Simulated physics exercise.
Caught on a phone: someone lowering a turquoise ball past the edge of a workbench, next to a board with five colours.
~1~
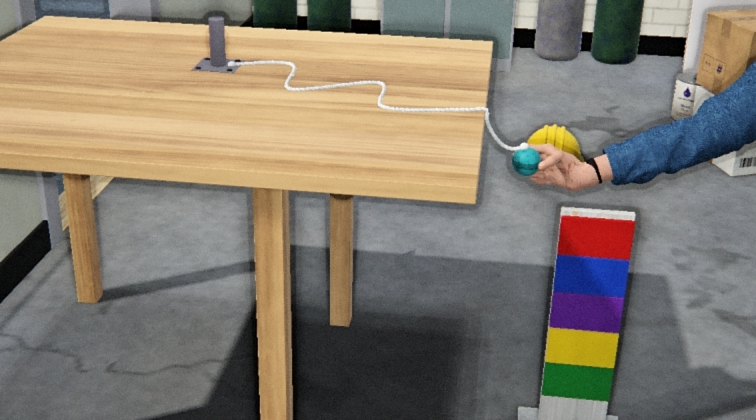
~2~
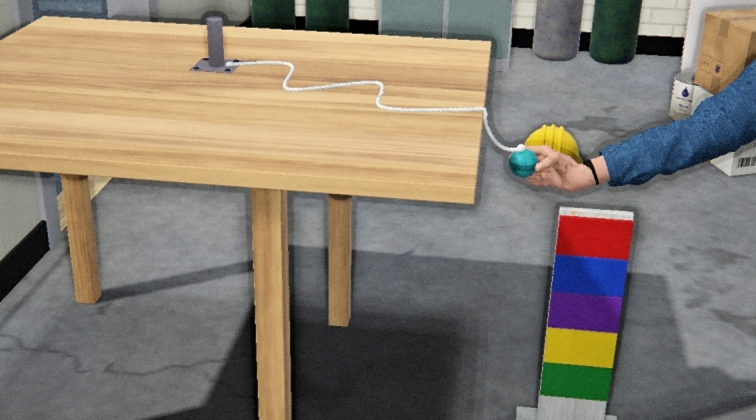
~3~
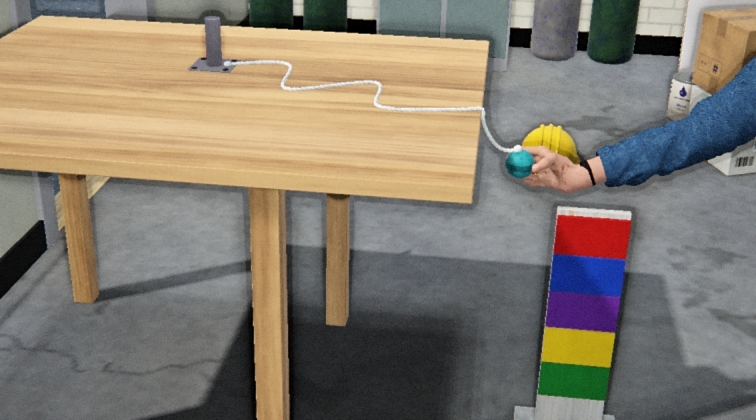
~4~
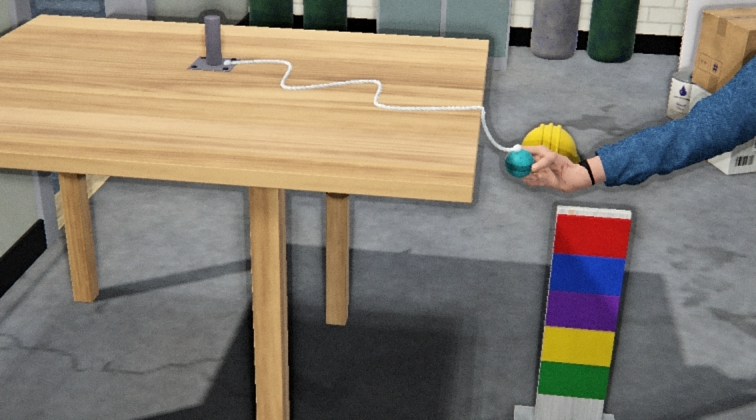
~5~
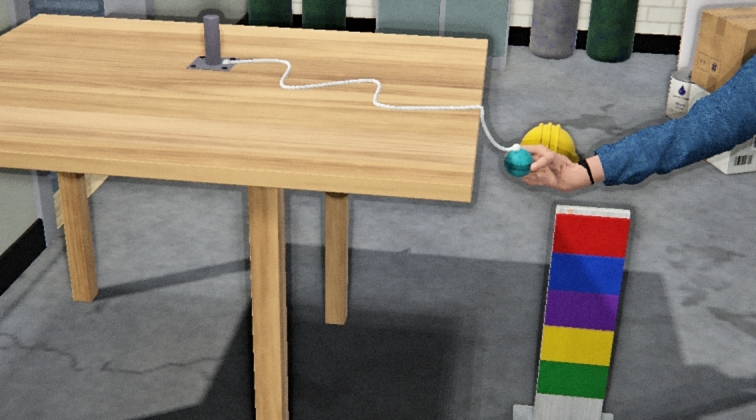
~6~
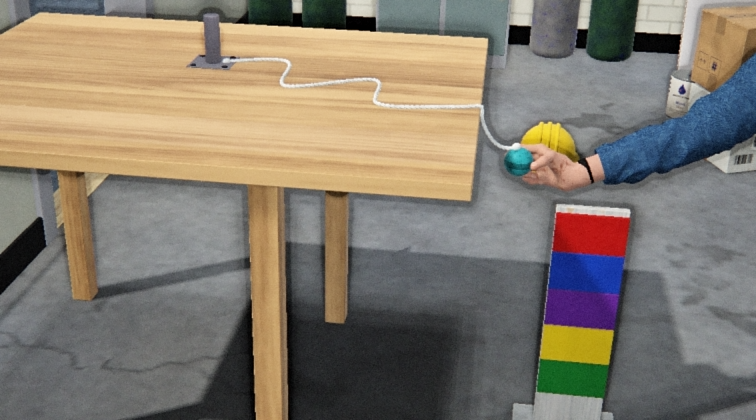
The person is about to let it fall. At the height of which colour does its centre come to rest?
The purple one.
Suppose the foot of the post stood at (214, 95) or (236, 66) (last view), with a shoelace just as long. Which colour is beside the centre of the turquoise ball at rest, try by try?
It would be yellow; yellow.
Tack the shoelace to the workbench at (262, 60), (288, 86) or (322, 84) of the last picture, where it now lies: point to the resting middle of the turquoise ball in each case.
About (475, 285), (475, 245) and (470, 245).
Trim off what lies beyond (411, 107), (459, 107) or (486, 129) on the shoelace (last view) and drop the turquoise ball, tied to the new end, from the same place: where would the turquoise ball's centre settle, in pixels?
In that order: (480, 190), (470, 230) and (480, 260).
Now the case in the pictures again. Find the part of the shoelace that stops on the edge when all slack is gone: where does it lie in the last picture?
That spot is around (378, 92).
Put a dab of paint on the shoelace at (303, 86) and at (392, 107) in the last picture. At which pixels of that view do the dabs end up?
Near (376, 83) and (479, 154).
Early on, ball near (496, 306); level with purple.
Midway, ball near (442, 285); level with purple.
Near the end, ball near (483, 298); level with purple.
Finally, ball near (471, 293); level with purple. The shoelace holds its middle at purple.
